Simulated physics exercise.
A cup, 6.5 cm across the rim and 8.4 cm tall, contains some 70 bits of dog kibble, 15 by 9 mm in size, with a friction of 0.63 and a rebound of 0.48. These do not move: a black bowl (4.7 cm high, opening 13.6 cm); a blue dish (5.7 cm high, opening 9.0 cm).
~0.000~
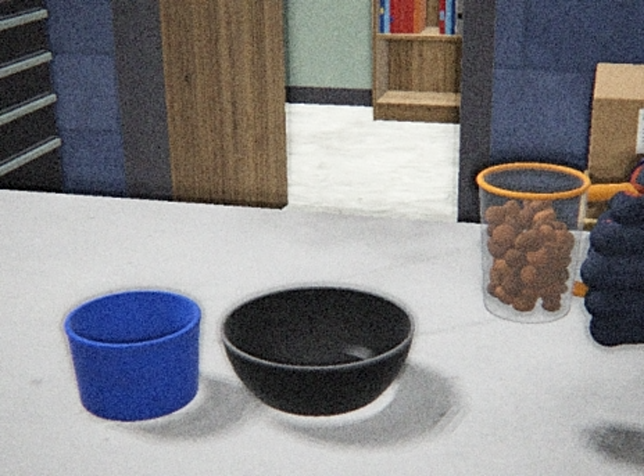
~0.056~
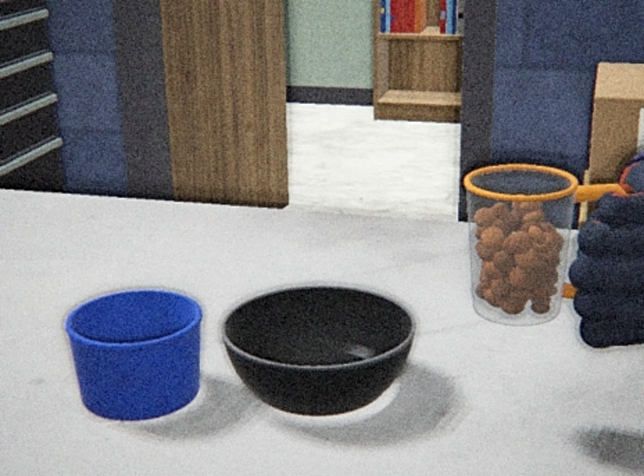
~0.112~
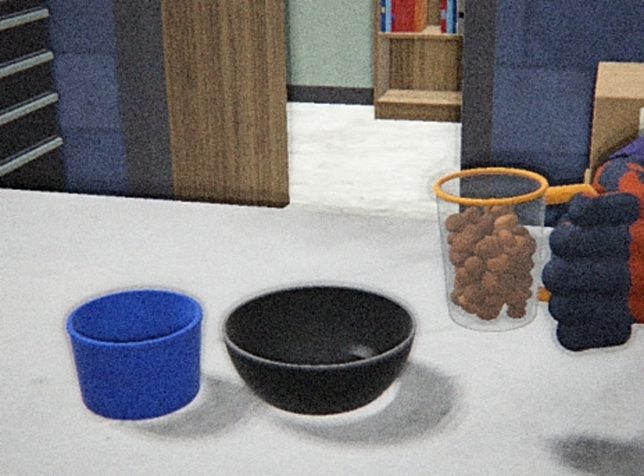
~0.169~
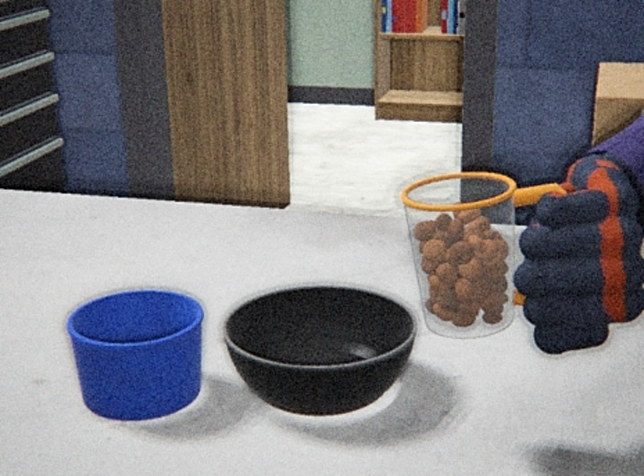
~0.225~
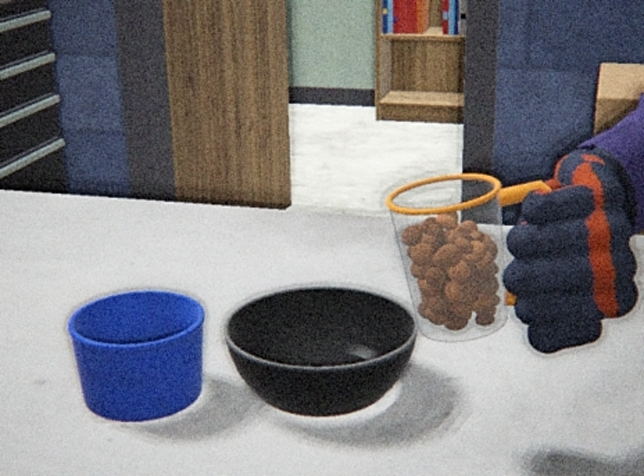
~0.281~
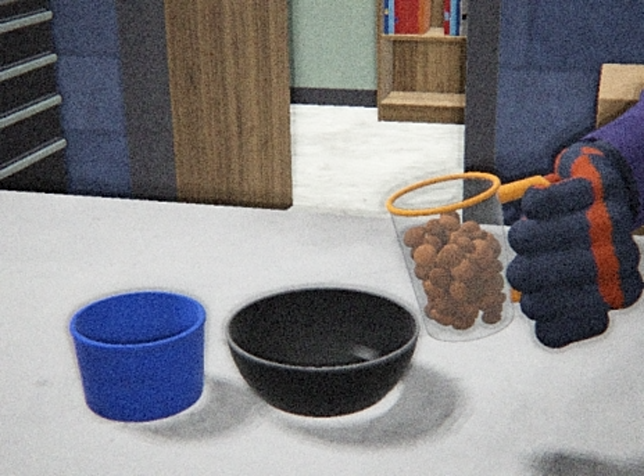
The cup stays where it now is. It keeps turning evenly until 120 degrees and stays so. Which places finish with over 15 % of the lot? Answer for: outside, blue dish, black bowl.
Outside above, blue dish below, black bowl above.
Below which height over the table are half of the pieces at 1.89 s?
Roughly 16 cm.
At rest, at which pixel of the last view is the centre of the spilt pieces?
Near (354, 448).
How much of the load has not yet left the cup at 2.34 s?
Roughly 15 per cent.
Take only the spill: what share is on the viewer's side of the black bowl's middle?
Some 100 per cent.
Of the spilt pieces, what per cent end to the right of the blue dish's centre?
About 90 per cent.
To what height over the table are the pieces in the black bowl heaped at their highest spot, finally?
Roughly 2.0 cm.
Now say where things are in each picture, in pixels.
The first frame shows cup at (532, 217); tilt 0 degrees; moved 0.0 cm; lip at (481, 178); top of the load at (547, 215); black bowl at (318, 323); blue dish at (133, 316).
The second frame shows cup at (520, 219); tilt 1 degrees; moved 1.0 cm; lip at (468, 181); top of the load at (535, 217).
The third frame shows cup at (491, 223); tilt 3 degrees; moved 3.2 cm; lip at (437, 186); top of the load at (508, 220).
The fourth frame shows cup at (461, 228); tilt 6 degrees; moved 5.4 cm; low side left; lip at (405, 194); top of the load at (428, 228).
The fifth frame shows cup at (449, 231); tilt 10 degrees; moved 6.4 cm; low side left; lip at (390, 200); top of the load at (415, 232).
The sixth frame shows cup at (450, 230); tilt 13 degrees; moved 6.4 cm; low side left; lip at (390, 203); top of the load at (418, 234); black bowl at (322, 324); blue dish at (138, 317). It turns about 60 degrees a second.
After 0.90 s, tilt 49 degrees; cup 100 %; middle of all pieces near (485, 252).
Then, at 1.41 s, tilt 78 degrees; cup 100 %; middle of all pieces near (490, 229).
After 1.89 s, tilt 106 degrees; cup 95 %, in the air 5 %; middle of all pieces near (473, 220).
After 2.34 s, tilt 120 degrees; outside 45 %, black bowl 25 %, cup 15 %, in the air 15 %; middle of all pieces near (360, 372).
At rest (3.3 s), outside 70 %, blue dish 0 %, black bowl 30 %, cup 0 %.
